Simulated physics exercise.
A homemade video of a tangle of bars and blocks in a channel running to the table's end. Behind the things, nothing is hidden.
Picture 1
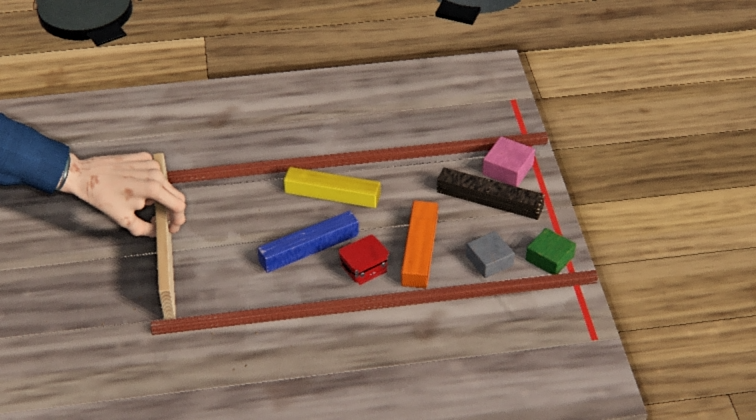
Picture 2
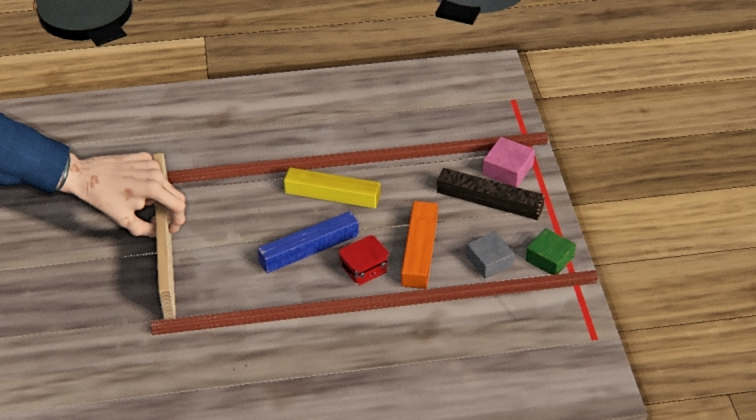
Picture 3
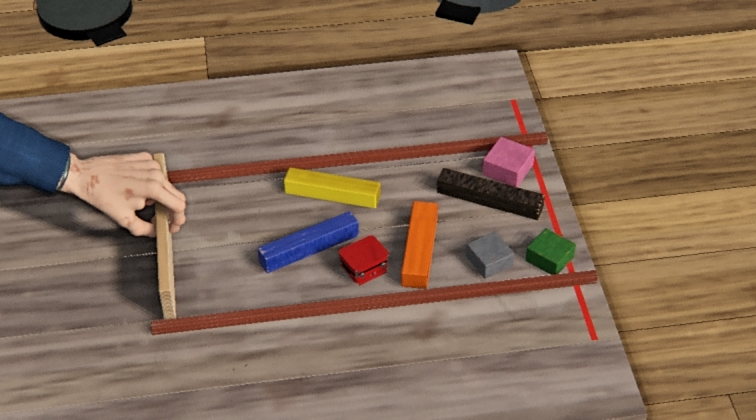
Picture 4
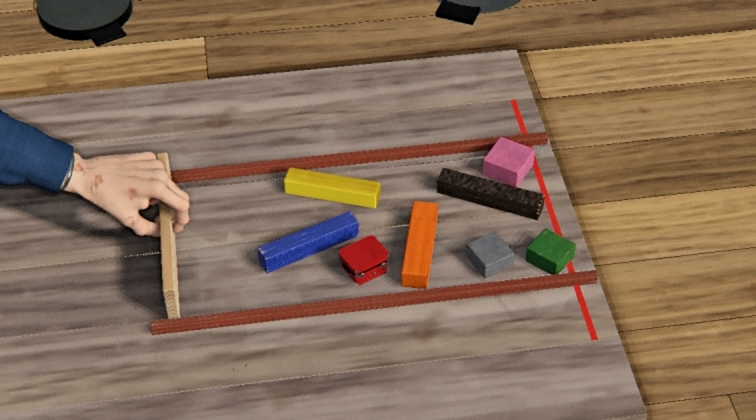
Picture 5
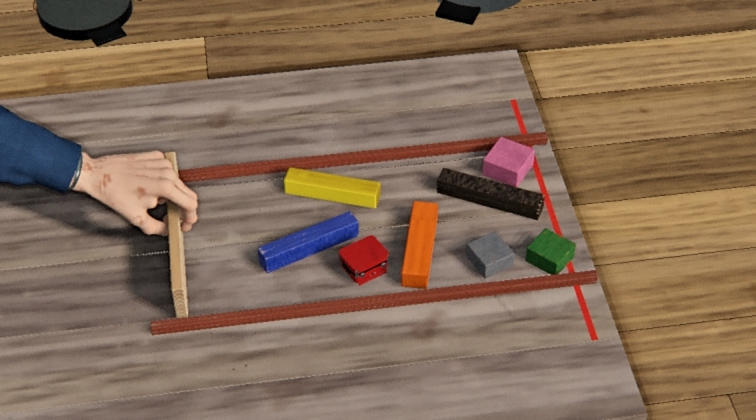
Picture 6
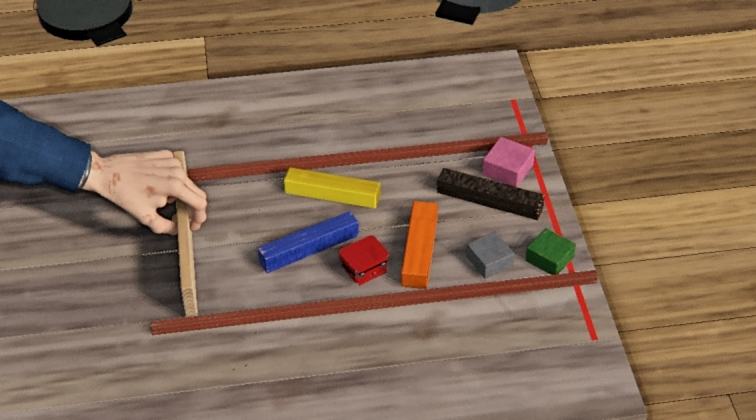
A hand held a wooden board upright across a channel between two reddish rails, then slid it slightly to the right, while the scattered colourful bars and blocks ahead of it stayed still.
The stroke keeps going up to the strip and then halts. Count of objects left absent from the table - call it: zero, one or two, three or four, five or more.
My call is five or more.
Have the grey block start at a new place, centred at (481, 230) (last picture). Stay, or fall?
I reckon the grey block drops away.
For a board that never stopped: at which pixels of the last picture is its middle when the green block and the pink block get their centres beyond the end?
I'd say about (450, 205) for the first one and about (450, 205) for the second.
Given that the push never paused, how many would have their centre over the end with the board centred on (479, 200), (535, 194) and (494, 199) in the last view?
The counts: 2, 6 and 3.
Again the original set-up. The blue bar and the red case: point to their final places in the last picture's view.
Close to (557, 195); the other close to (585, 243).
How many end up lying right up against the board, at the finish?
Number in contact with it: 2.
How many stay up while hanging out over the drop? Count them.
Expected count: 1.
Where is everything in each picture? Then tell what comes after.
In the first frame, green block (551, 252); pink block (509, 162); black bar (490, 193); board (164, 235); tape (550, 209).
In the second frame, pink block (509, 162); board (164, 235).
In the third frame, black bar (490, 193); orange stick (420, 244).
In the fourth frame, green block (551, 252); yellow stick (332, 188).
In the fifth frame, pink block (509, 162); grey block (490, 255).
In the sixth frame, green block (551, 252); pink block (509, 162); black bar (490, 193); board (185, 232); tape (550, 209).
Early on, none off yet; green block at rest near (551, 252); pink block at rest near (509, 162); black bar at rest near (490, 193).
Finally, the number that fall off is five or more; lost, yellow stick, orange stick, grey block, black bar, pink block and green block.
